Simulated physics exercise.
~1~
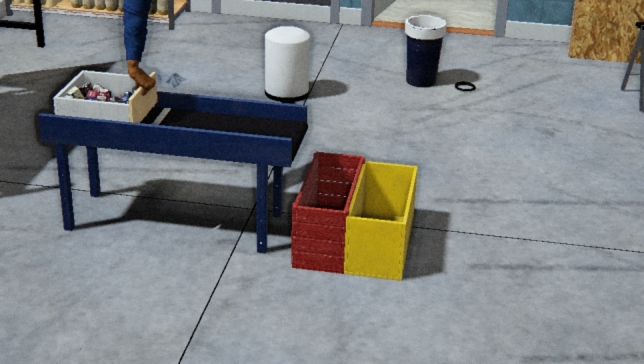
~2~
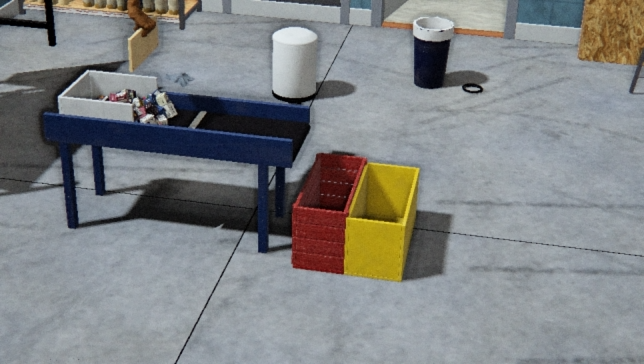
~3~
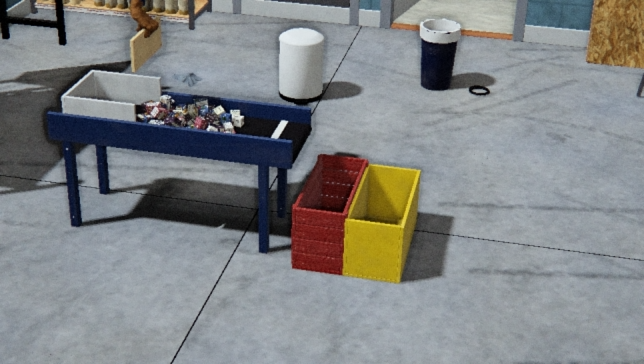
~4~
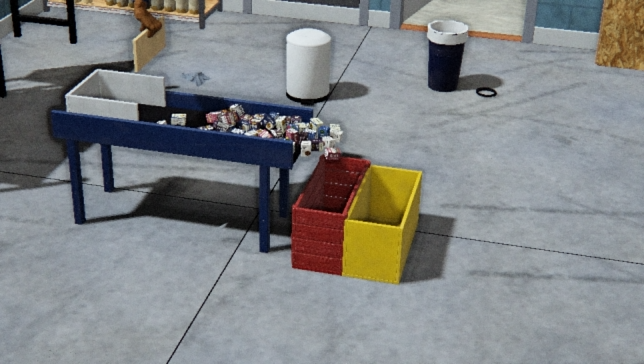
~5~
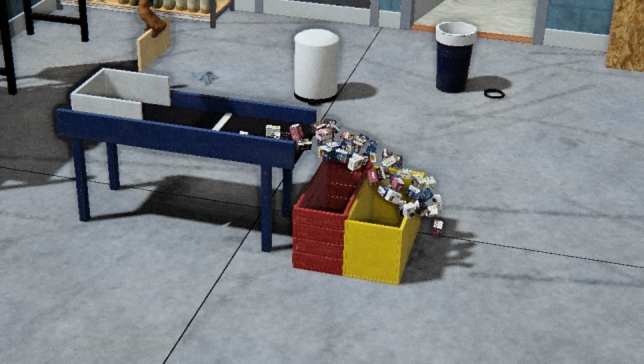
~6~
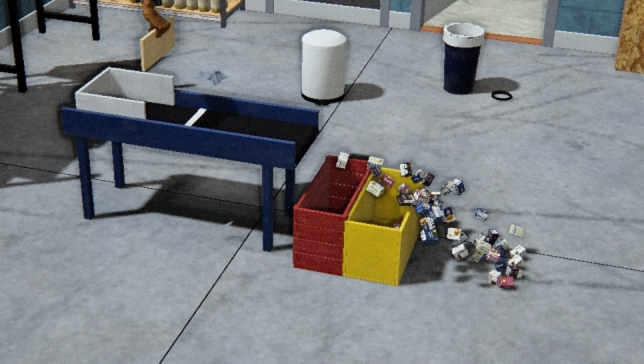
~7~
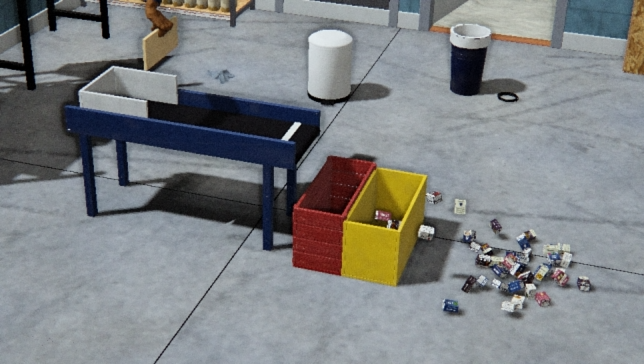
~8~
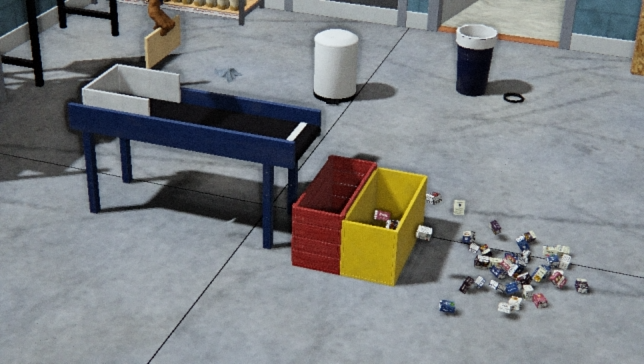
A blue belt flings small cartons over two tubs, and most scatter on the floor.
